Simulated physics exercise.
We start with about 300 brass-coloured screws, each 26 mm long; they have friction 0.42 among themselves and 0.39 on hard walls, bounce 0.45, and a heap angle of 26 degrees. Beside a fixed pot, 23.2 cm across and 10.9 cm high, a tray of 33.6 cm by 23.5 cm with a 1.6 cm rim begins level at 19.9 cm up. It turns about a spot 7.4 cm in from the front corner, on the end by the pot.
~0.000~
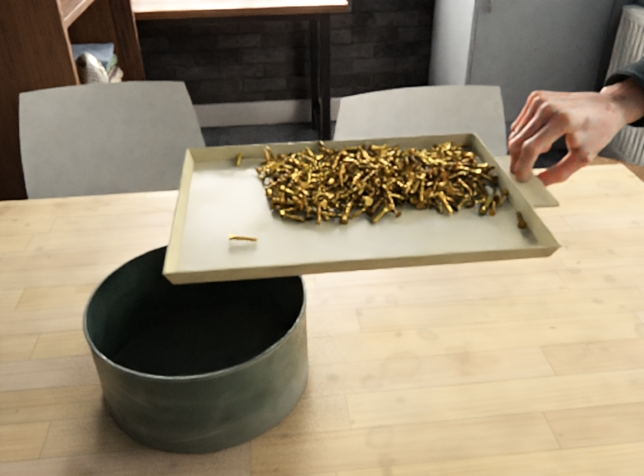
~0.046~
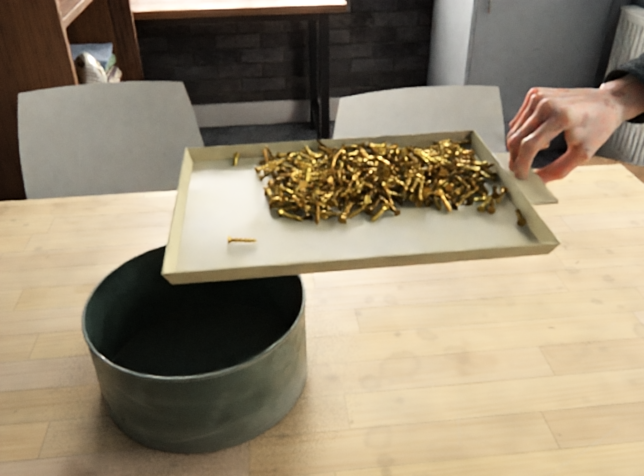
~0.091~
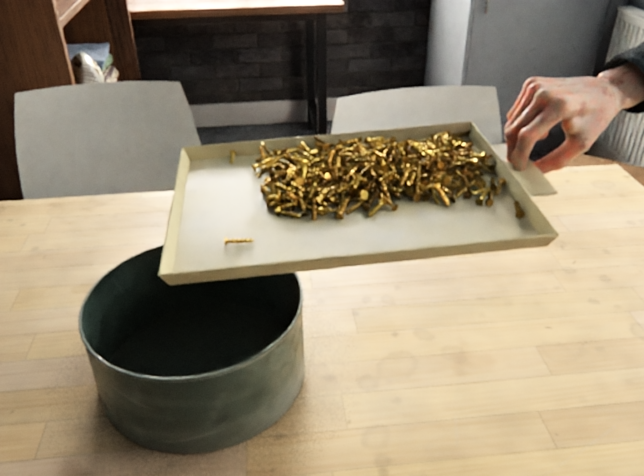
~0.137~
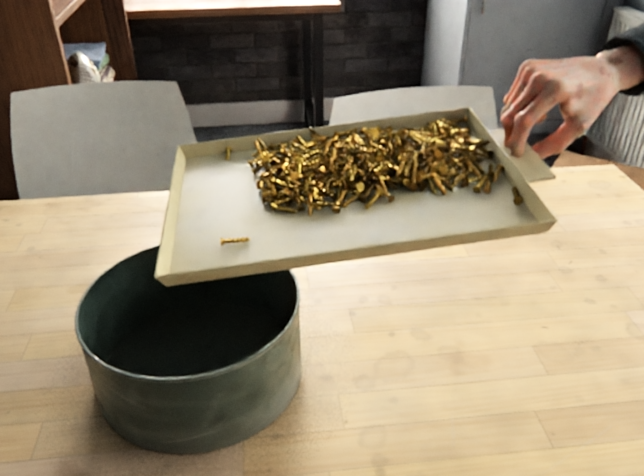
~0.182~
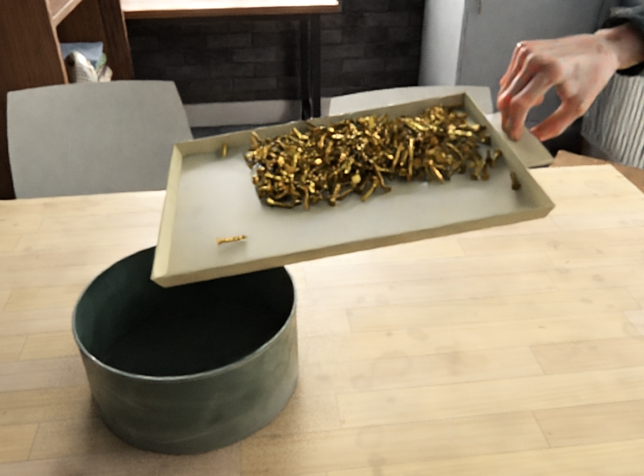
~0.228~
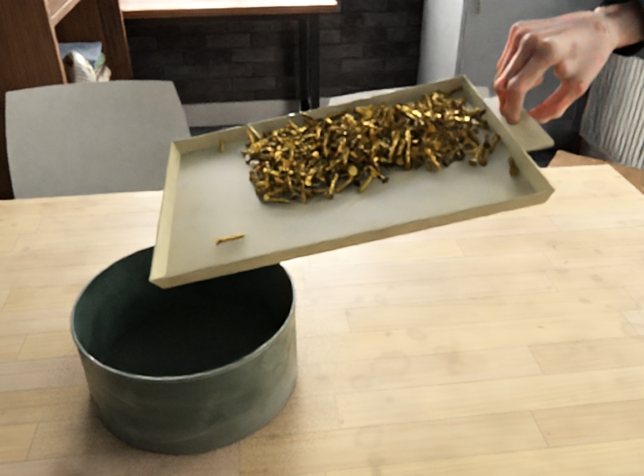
At the start, a hand at the right holds a shallow tray of small brass-coloured pieces nearly level above a wooden table, its left end over a dark green round pot. The hand then raises the right end, so the tray slants gently down to the left while the heap stays bunched together.
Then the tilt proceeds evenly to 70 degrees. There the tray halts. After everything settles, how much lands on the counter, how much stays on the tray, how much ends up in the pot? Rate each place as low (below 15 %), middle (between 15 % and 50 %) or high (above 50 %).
Ratings: Counter middle; left on the tray low; pot high.
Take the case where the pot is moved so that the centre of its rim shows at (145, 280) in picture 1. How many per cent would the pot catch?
With the pot there, close to 60 per cent.
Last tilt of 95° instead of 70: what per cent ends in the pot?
70 percent.
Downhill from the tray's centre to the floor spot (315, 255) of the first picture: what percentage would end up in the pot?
Estimate: Some 30 per cent.
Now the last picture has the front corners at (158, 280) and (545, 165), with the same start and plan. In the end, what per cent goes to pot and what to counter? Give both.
Split: Pot = 40, counter = 60.
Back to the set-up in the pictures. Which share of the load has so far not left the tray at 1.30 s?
It works out to near 10 per cent of the load.
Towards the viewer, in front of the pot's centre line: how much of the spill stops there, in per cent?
Roughly 90 percent of the spill.
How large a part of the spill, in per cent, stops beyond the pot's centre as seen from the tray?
I'd put it at close to 100 per cent.
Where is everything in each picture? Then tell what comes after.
Tray tilt 0 degrees, front corners at (171, 269) and (552, 242); middle of the pieces at (370, 175); pot at (197, 298), in the first picture.
Tray tilt 1 degrees, front corners at (170, 269) and (552, 239); middle of the pieces at (369, 173), in the second picture.
Tray tilt 2 degrees, front corners at (167, 270) and (550, 231); middle of the pieces at (366, 168), in the third picture.
Tray tilt 5 degrees, front corners at (162, 271) and (548, 217), lowest corner left front; middle of the pieces at (363, 159), in the fourth picture.
Tray tilt 8 degrees, front corners at (159, 273) and (546, 202), lowest corner left front; middle of the pieces at (359, 150), in the fifth picture.
Tray tilt 11 degrees, front corners at (157, 274) and (545, 187), lowest corner left front; middle of the pieces at (356, 141); pot at (186, 298). The tray's pace is about 70 degrees a second, in the sixth picture.
After 0.65 s, tilt 40 degrees; the tray holds 100 %, the pot 0 %.
Then, at 0.92 s, tilt 58 degrees; the tray holds 60 %, the pot 5 %.
After 1.30 s, tilt 70 degrees; the tray holds 10 %, the pot 60 %.
At rest (2.4 s), counter 30 %, tray 5 %, pot 65 %.
